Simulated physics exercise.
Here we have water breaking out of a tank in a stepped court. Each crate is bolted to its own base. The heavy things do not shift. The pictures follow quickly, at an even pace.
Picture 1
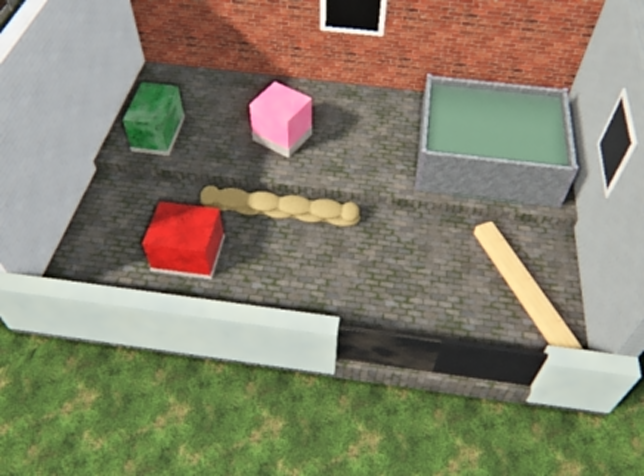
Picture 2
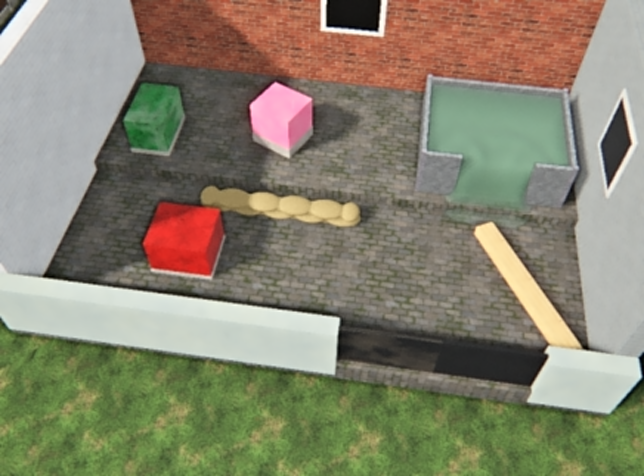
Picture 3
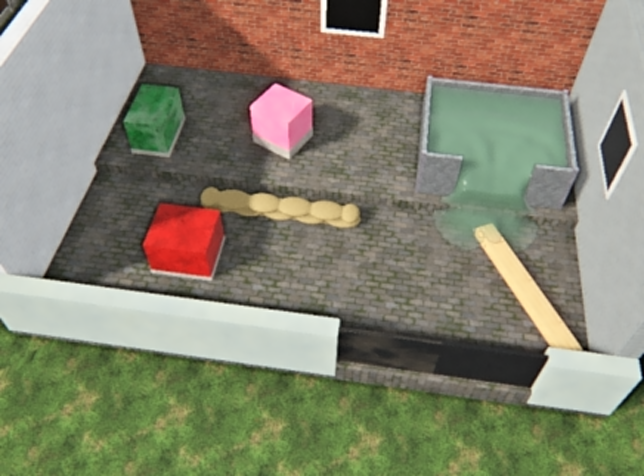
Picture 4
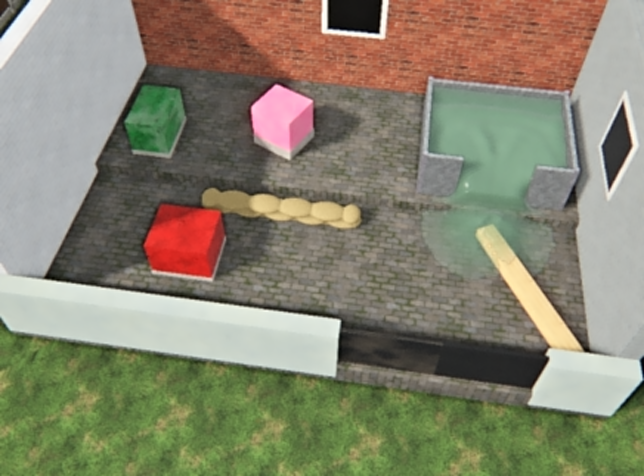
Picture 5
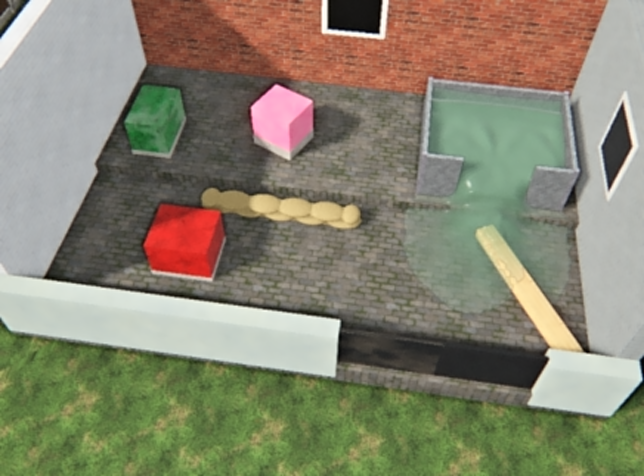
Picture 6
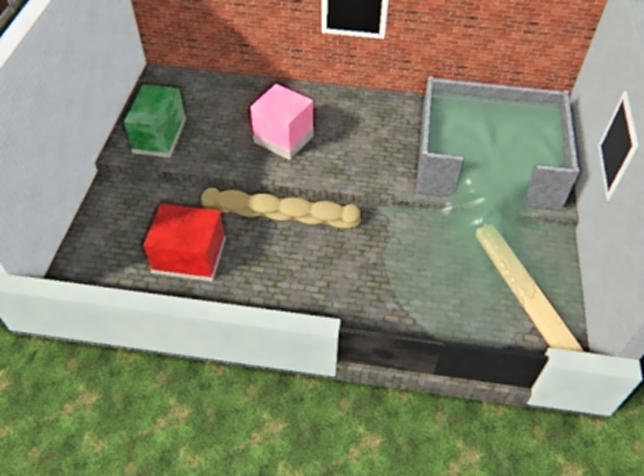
Water pours through a gap in the tank's front and spreads across the paved court.
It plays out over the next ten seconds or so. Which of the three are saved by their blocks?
One by one: The pink crate stays dry; the red crate gets wet; the green crate stays dry.
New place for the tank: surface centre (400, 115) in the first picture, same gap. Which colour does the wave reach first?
I say the red one.
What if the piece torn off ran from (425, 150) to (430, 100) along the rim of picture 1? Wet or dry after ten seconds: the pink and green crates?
Then: The pink crate gets wet; the green crate is topped.
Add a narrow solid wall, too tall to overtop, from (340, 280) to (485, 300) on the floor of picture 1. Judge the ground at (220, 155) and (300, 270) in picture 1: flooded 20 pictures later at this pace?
One after the other: Not flooded, awash.
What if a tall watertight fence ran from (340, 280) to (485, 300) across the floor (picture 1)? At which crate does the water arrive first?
First comes the red-painted one.
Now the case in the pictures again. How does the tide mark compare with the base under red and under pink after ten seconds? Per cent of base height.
In turn 400 and 0 per cent.
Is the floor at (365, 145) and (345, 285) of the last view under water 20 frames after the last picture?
One after the other: Free of water, flooded.
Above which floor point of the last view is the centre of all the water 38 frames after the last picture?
Close to (370, 249).
A moment on, water covers 30 % of the floor; the pink crate not reached, the red crate not reached, the green crate not reached.
Next, water covers 35 % of the floor; the pink crate not reached, the red crate not reached, the green crate not reached.
Then, water covers 45 % of the floor; the pink crate not reached, the red crate water round its plinth, the green crate not reached.
Later, water covers 60 % of the floor; the pink crate not reached, the red crate water round its plinth, the green crate water round its plinth.
In the end, water covers 55 % of the floor; the pink crate stayed above the water, the red crate was topped, the green crate stayed above the water.
